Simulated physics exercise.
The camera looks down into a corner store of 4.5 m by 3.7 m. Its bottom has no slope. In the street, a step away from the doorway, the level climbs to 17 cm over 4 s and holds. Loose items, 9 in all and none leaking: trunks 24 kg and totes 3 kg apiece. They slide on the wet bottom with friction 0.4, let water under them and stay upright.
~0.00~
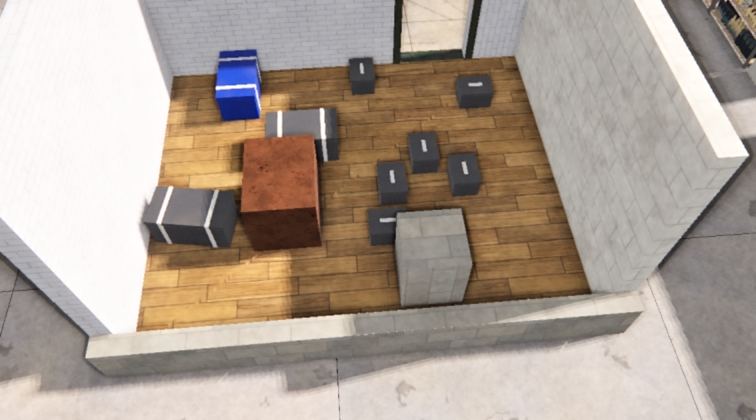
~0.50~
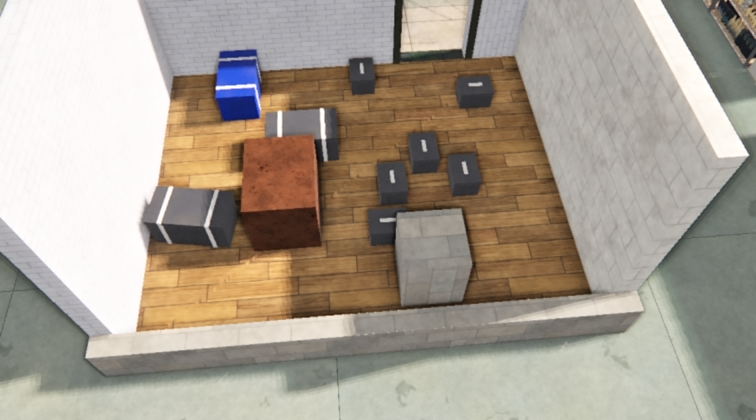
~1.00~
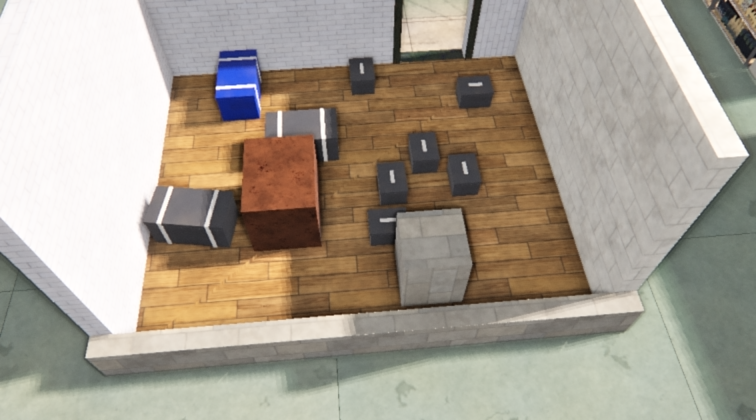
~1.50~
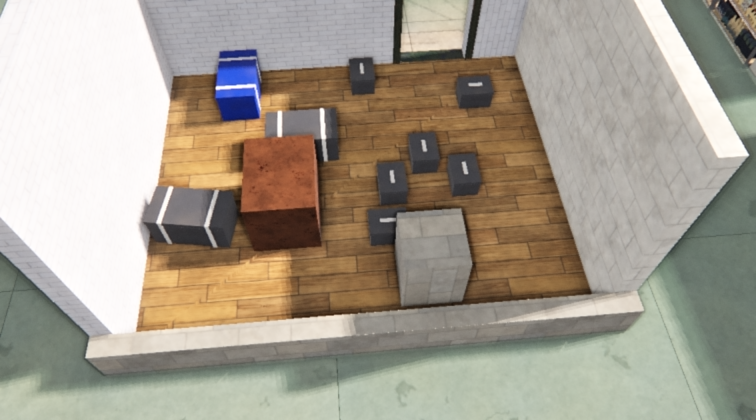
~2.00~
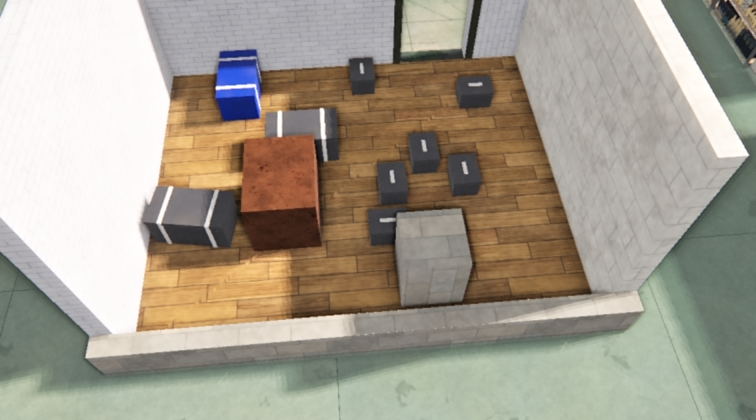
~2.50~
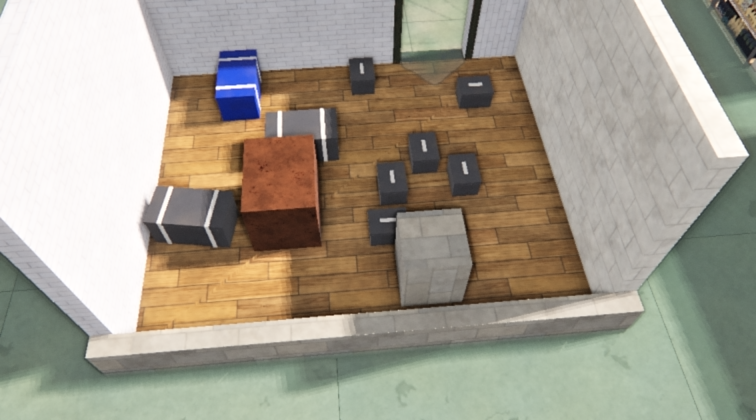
Greenish water spreading over the pavement around a corner store and reaching its doorway, while the trunks and boxes inside stay still.
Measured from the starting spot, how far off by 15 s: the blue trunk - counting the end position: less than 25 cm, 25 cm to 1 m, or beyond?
Blue trunk barely shifts.
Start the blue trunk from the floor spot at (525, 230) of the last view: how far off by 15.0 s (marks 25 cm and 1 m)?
It slides a little.
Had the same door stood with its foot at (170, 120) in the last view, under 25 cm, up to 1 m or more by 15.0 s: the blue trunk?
Then the blue trunk gets carried off.
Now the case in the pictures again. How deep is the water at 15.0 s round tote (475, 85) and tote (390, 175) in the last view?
About 11 and 7 cm.
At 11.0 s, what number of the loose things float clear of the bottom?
I count 5.
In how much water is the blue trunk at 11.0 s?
Roughly 1 cm.
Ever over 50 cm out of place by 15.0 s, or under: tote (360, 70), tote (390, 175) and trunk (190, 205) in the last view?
In that order: Under, over, more.
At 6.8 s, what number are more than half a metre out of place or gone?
I count 5.
After 3.5 s the blue trunk is near (237, 73), 0.0 m from its start, aground; 0 afloat.
After 6.8 s the blue trunk is near (237, 73), 0.0 m from its start, aground; 4 afloat.
After 11.0 s the blue trunk is near (237, 73), 0.0 m from its start, aground; 5 afloat.
After 15.0 s the blue trunk is near (237, 73), 0.0 m from its start, aground; 6 afloat.
